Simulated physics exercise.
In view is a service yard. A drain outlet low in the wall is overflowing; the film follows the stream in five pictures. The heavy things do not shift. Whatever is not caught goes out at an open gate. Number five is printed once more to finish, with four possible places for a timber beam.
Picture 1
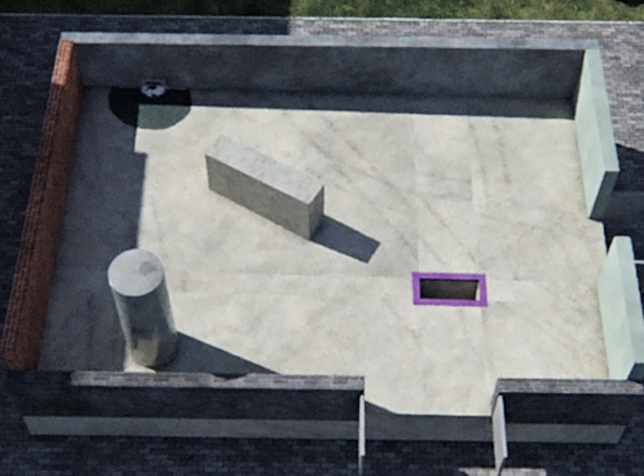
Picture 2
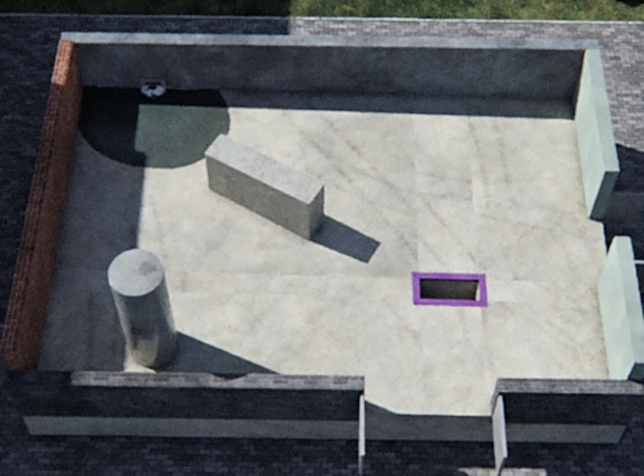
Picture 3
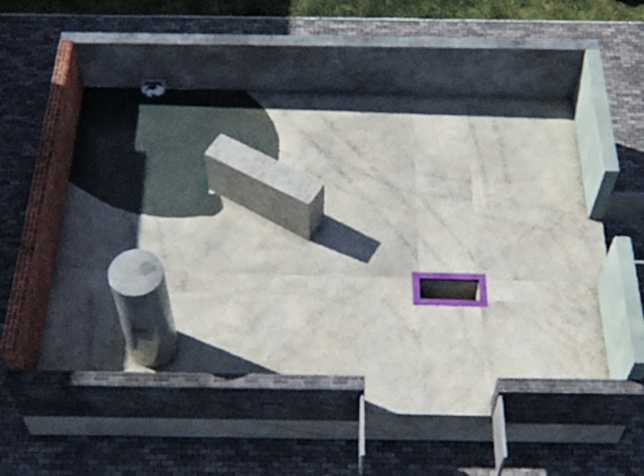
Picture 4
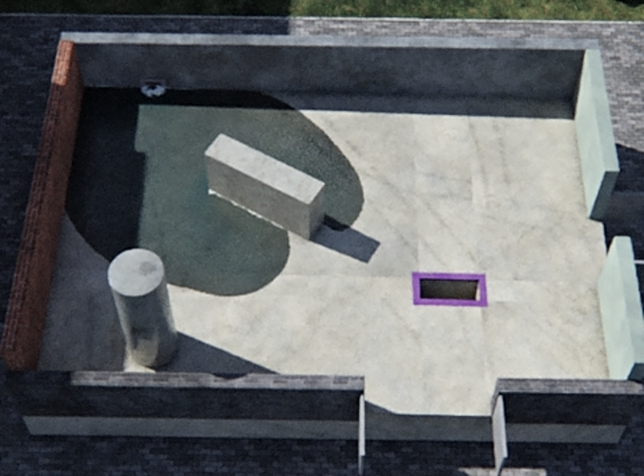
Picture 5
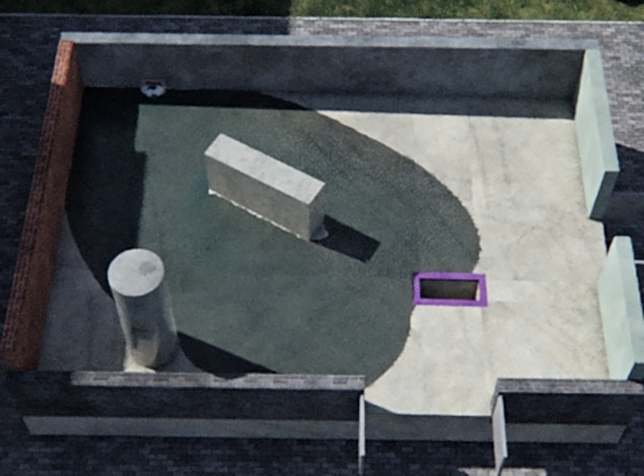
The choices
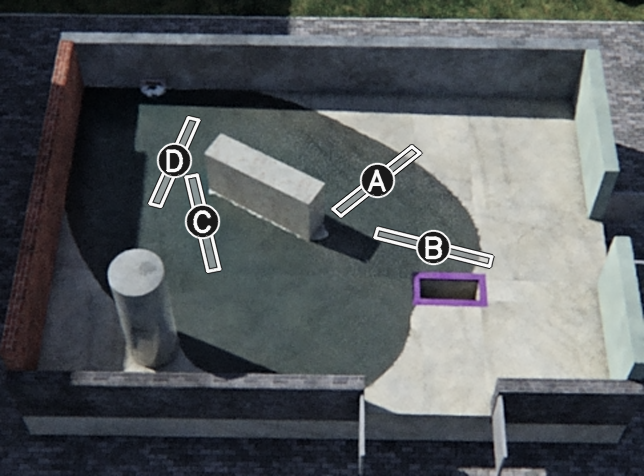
Dark water spreads over the pale floor of a walled service yard, seen from high above by a still camera. A grey block stands near the middle, a grey cylinder at lower left, a brick-red wall at left, and a purple-rimmed gully right of centre. From the upper left corner the water widens, wraps around the block, and reaches the cylinder and near wall, the gully still dry.
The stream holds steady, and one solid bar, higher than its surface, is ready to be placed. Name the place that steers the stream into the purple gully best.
Go for C.
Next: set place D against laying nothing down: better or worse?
It is worse.
In white, A from (336, 212) to (415, 149); B from (376, 232) to (490, 261); C from (191, 176) to (213, 270); D from (155, 205) to (193, 118).
Choosing A, about 10 % of the stream goes into the purple gully, about 81 % out by the gates.
Choosing B, about 9 % of the stream goes into the purple gully, about 87 % out by the gates.
Choosing C, about 14 % of the stream goes into the purple gully, about 81 % out by the gates.
Choosing D, about 9 % of the stream goes into the purple gully, about 84 % out by the gates.
